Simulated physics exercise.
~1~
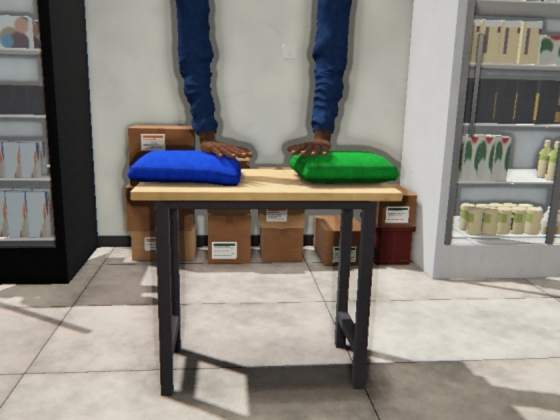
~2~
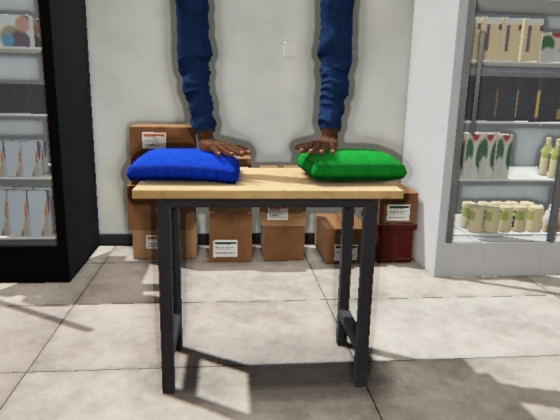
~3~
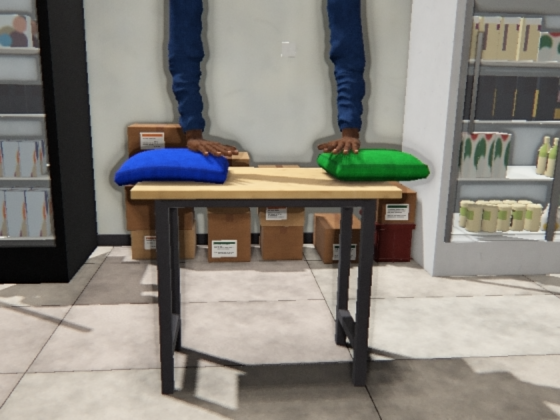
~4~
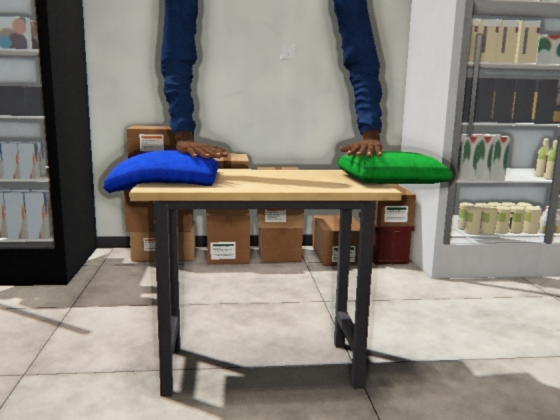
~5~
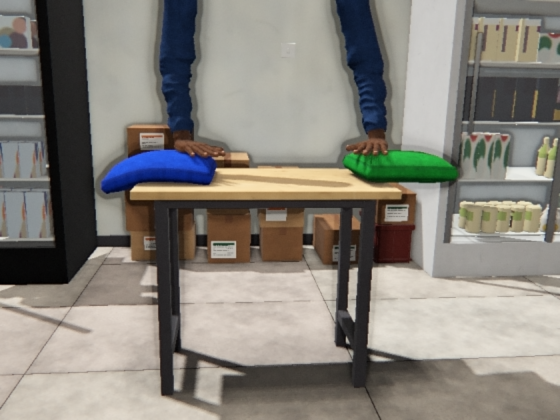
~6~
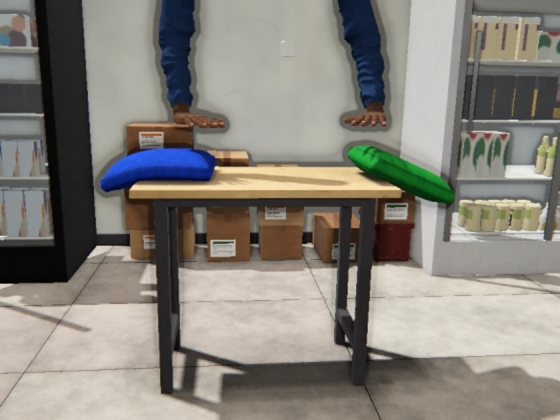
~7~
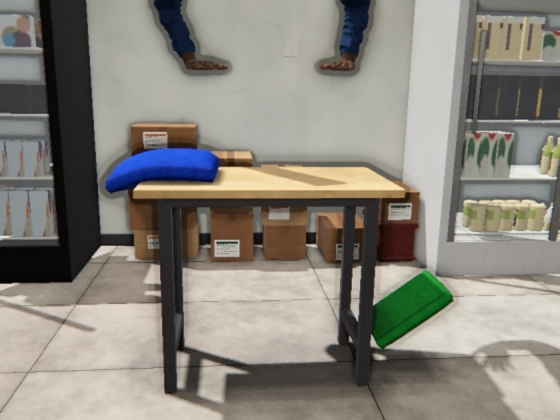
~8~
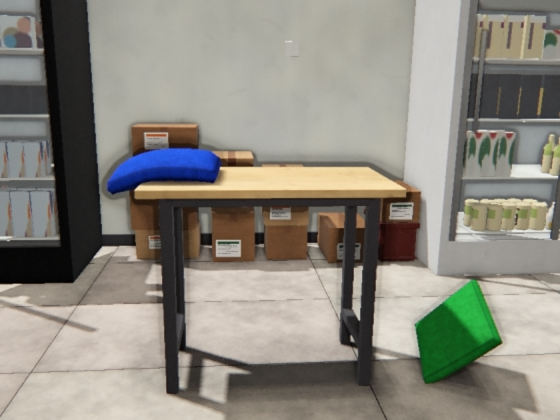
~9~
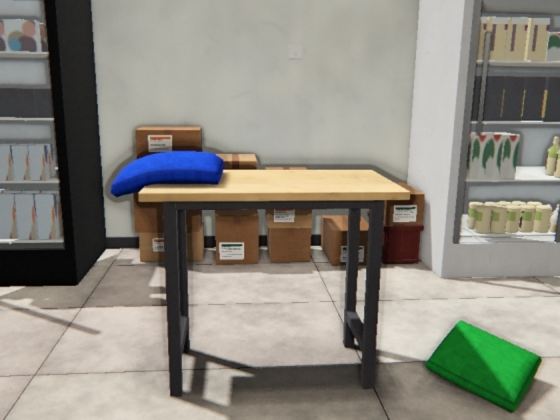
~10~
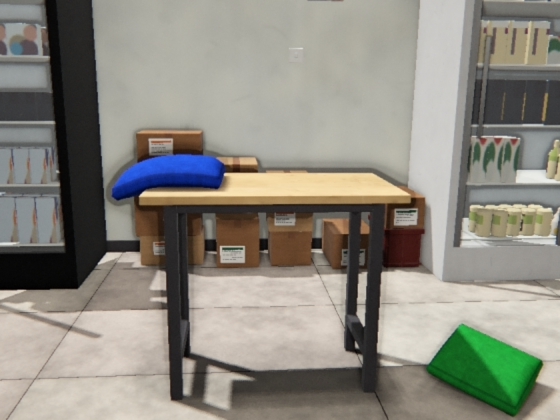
Two hands push blue and green cushions apart on a table, and the green one falls.
